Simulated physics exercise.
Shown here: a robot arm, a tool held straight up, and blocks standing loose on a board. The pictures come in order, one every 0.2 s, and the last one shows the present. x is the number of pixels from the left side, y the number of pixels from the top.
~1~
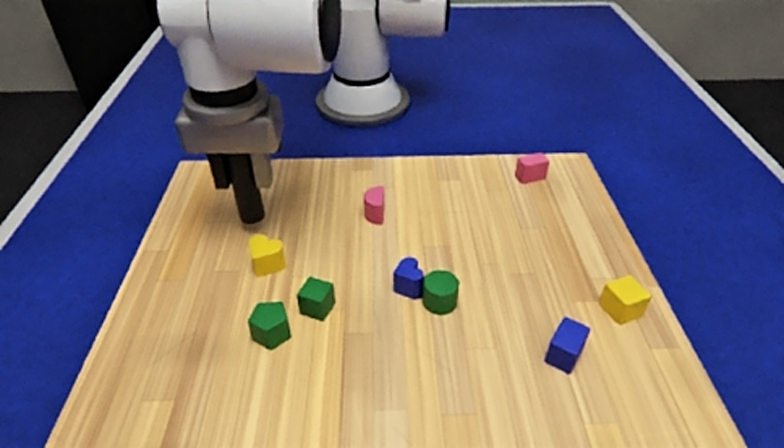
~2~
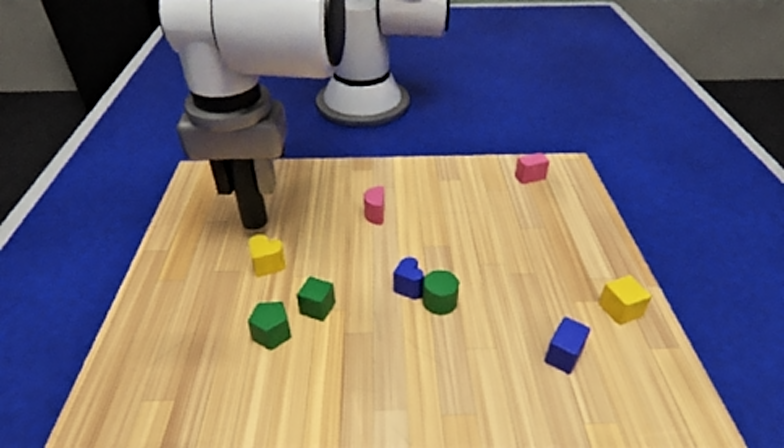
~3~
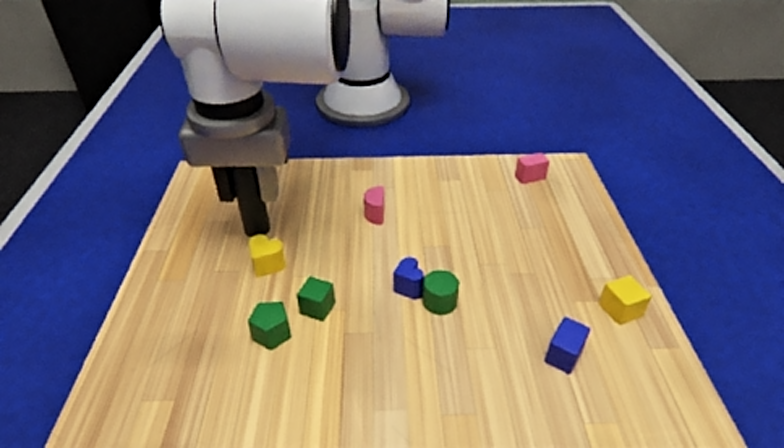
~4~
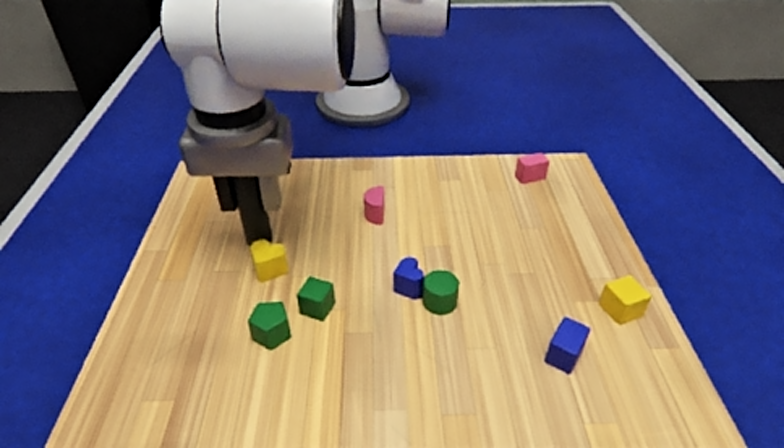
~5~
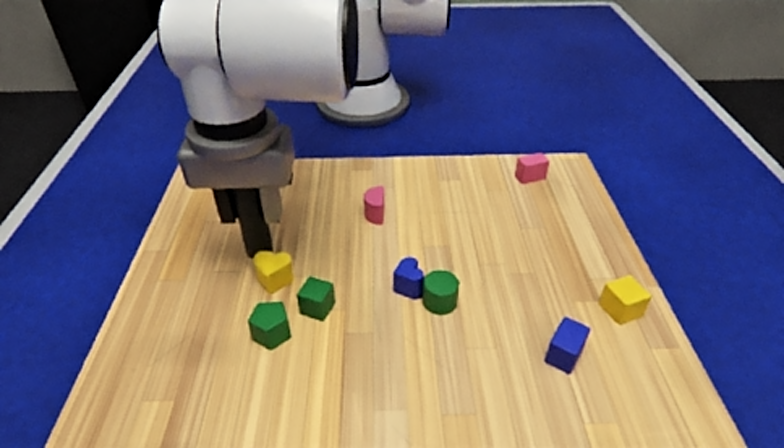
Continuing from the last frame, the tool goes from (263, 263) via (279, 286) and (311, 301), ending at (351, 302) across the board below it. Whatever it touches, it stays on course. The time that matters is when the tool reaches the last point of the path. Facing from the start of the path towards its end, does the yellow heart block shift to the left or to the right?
It slides rightward.
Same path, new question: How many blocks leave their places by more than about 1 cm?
The count is two.
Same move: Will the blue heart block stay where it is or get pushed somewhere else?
It is not moved.
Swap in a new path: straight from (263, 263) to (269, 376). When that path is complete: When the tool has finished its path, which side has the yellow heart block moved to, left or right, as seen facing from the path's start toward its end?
Shifted left.
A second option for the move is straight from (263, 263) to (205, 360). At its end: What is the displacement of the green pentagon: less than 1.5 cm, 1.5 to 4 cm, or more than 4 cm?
It slides not even 1.5 cm.
The first path, step by step. One third of the way, tool (277, 275); yellow heart block (294, 282), turned 30° anticlockwise; green square piece (319, 289).
Two thirds of the way, tool (309, 289); yellow heart block (319, 298), turned 35° anticlockwise; green square piece (348, 302).
At the end, tool (351, 290); green pentagon unmoved; yellow heart block (341, 303); green square piece (370, 314); blue heart block unmoved.
